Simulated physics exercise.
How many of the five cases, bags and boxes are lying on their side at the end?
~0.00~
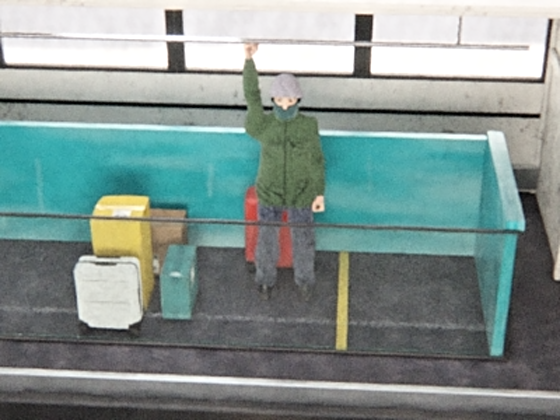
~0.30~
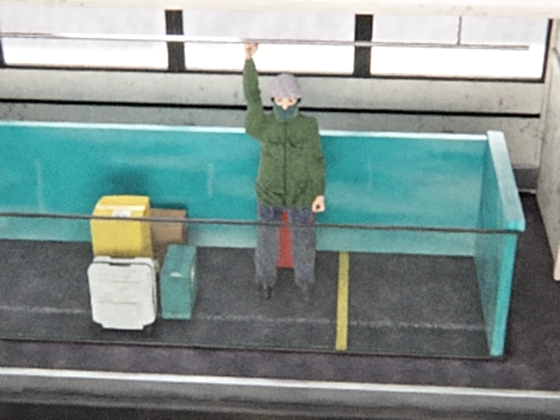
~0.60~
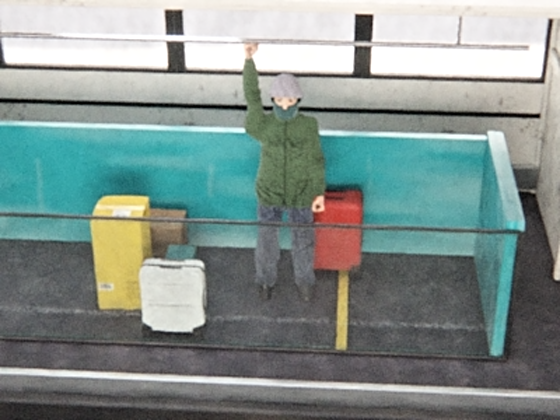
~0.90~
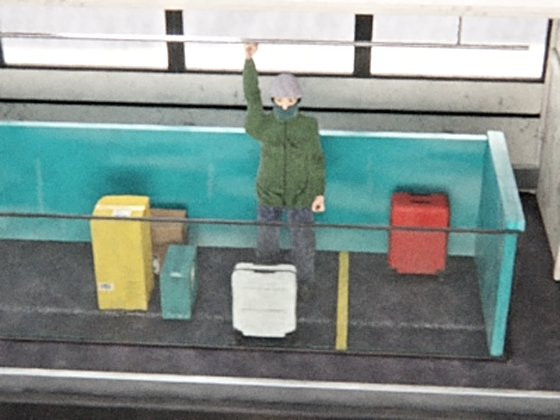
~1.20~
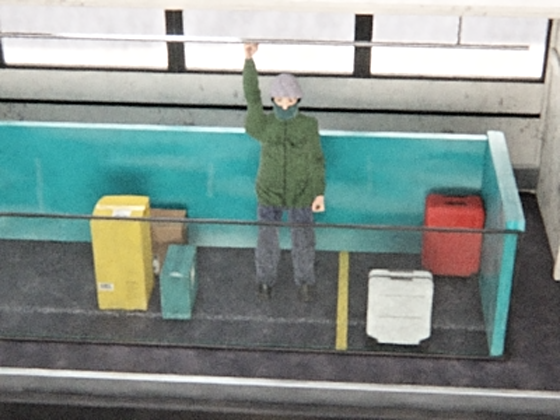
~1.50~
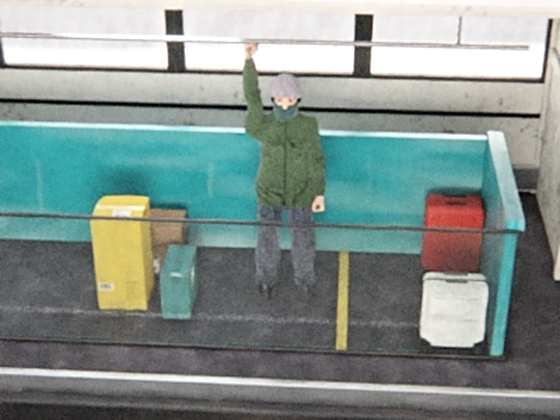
None of them are lying on their side. All five are still upright, including the red and white cases that rolled across the yellow line.
